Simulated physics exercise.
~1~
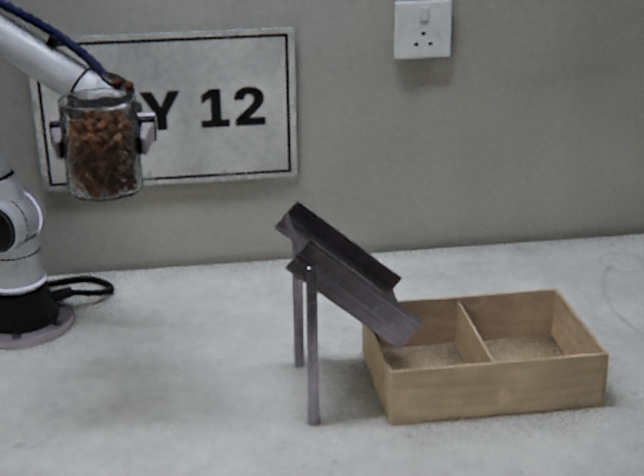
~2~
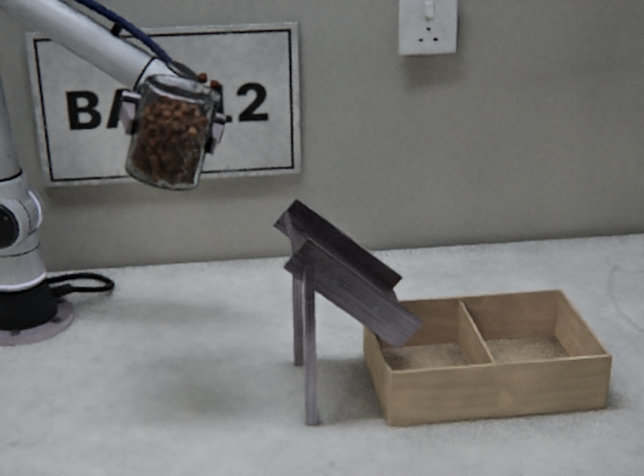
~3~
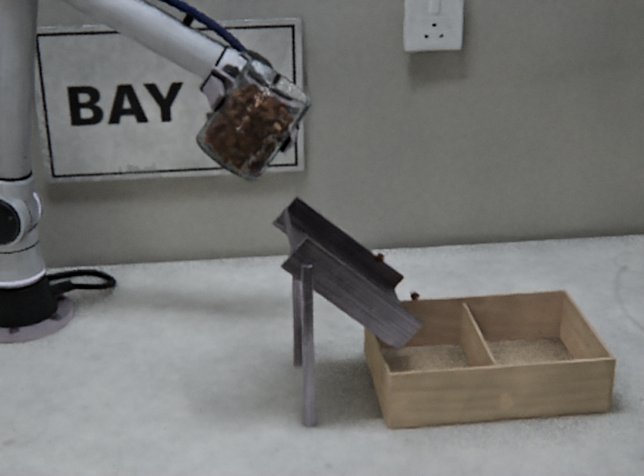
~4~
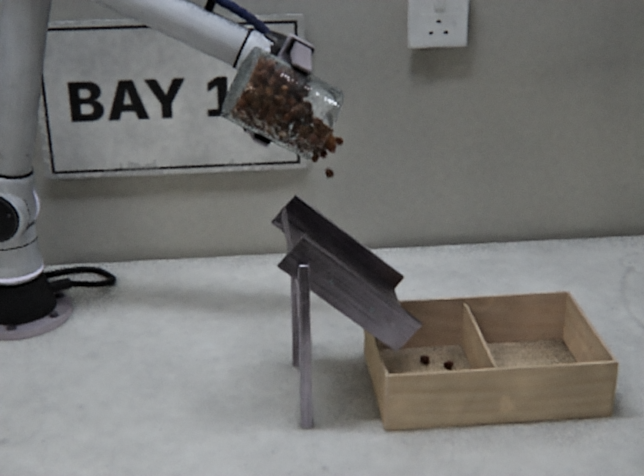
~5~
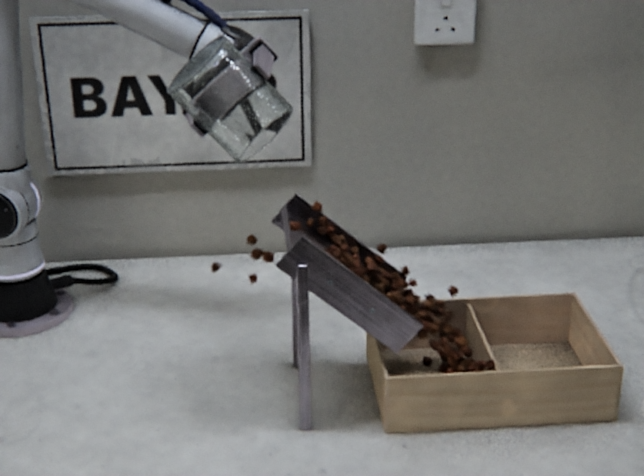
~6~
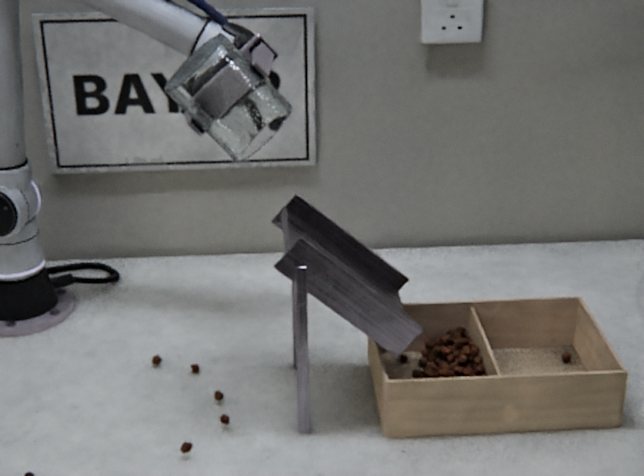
On a pale tabletop, a robot arm tips brown pellets down a chute into a divided wooden box, scattering a few outside.
